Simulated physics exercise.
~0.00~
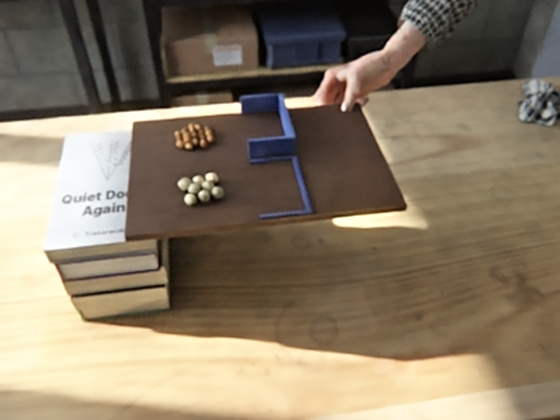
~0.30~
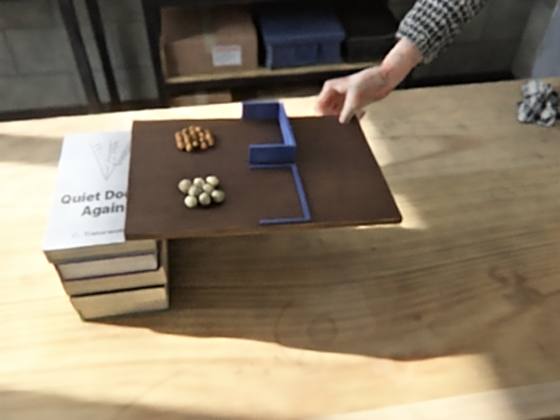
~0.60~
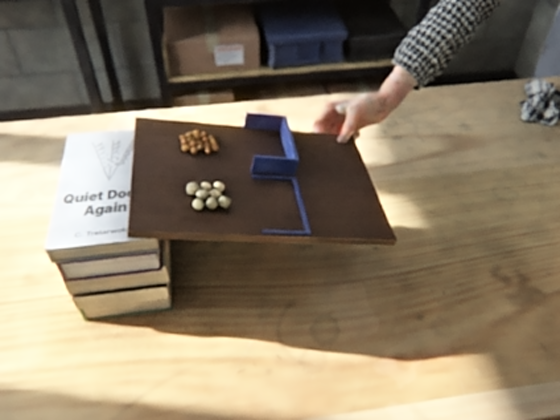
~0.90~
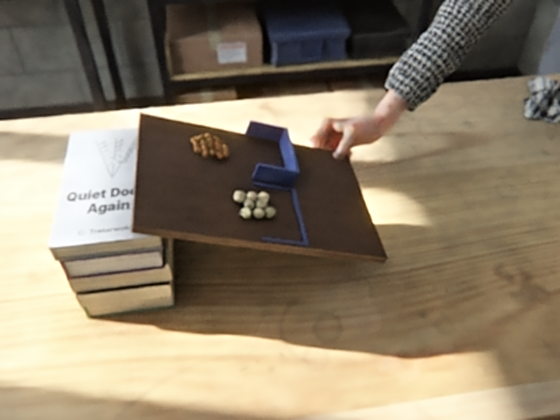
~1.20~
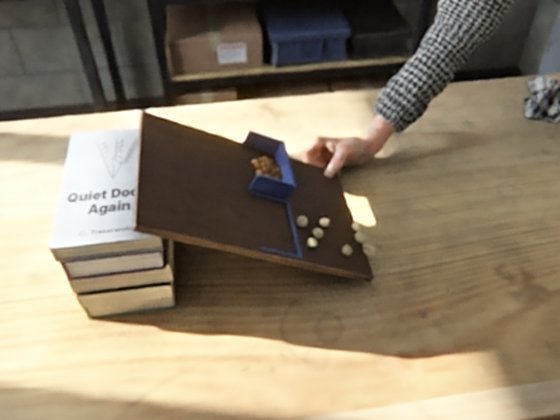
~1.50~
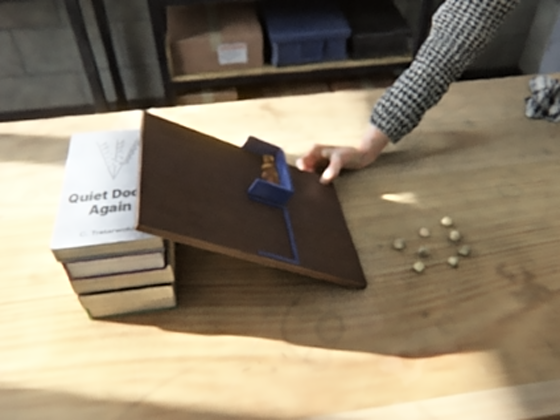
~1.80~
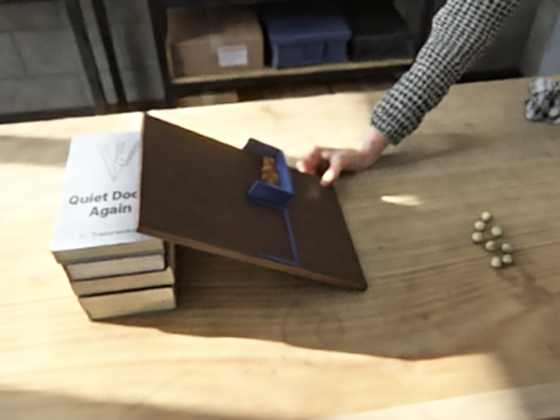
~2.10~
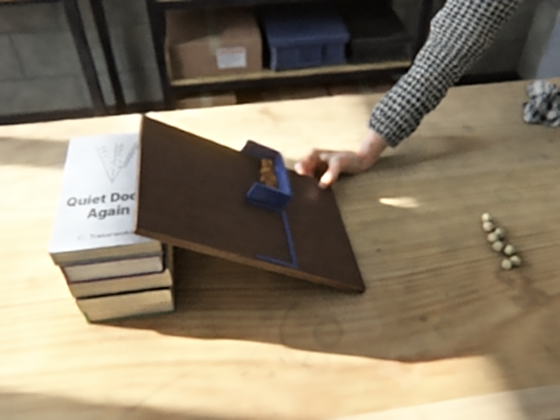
A hand tilts a brown board, sending pale balls onto the table while blue walls catch brown pieces.
